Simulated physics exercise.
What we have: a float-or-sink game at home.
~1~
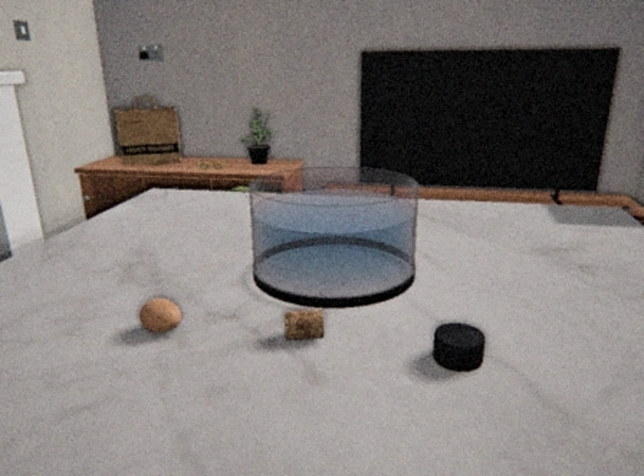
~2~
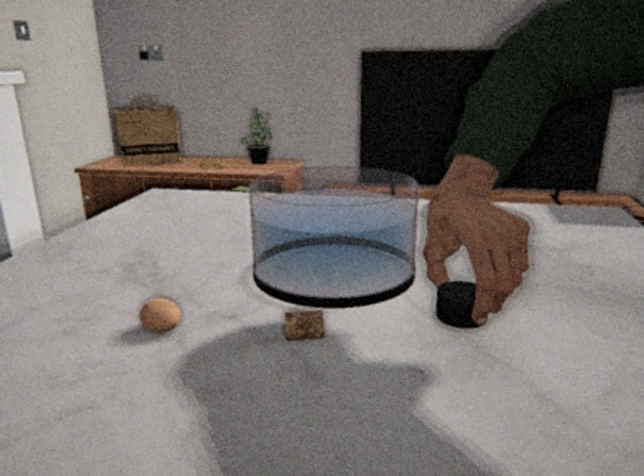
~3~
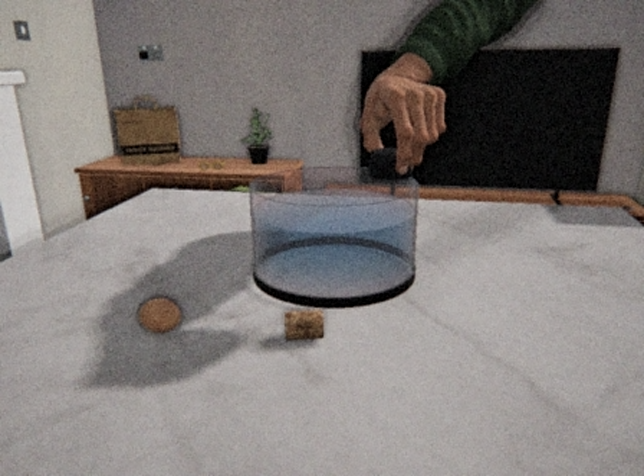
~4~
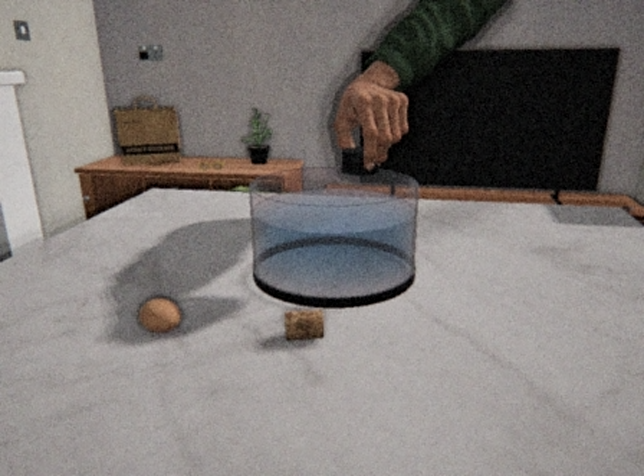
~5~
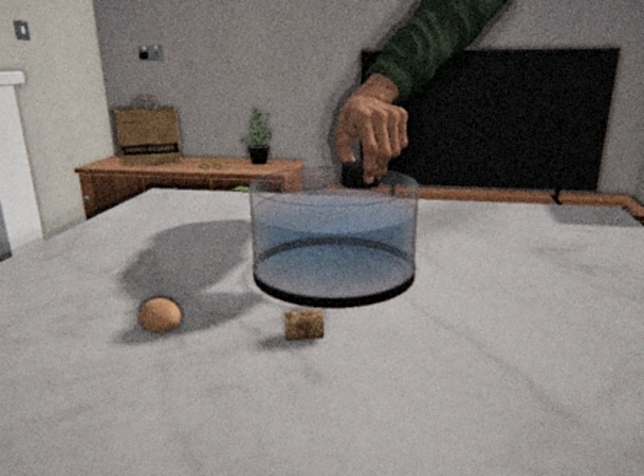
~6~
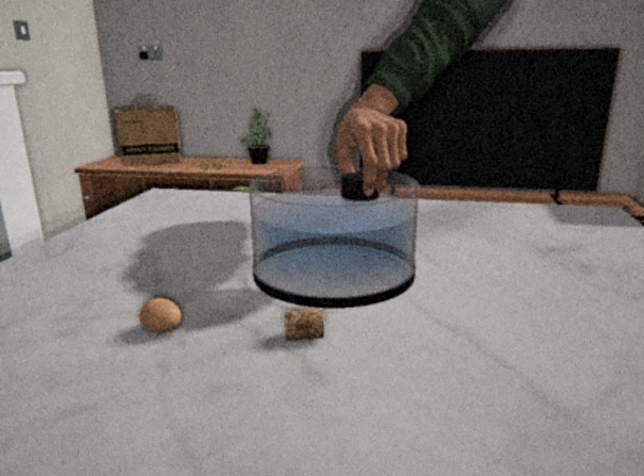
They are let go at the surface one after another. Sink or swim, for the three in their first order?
Taking them from the left, one does not stay up, the next does not go down, the last does not stay up.
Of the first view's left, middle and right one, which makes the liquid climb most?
The right-hand item.
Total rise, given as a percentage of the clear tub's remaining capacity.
It comes to roughly 8 per cent.
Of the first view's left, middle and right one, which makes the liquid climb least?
My answer: The item in the centre.
A moment on, the iron weight drops to the bottom.
Further on, the cork stays afloat.
When it is over, the egg drops to the bottom; afloat, cork.
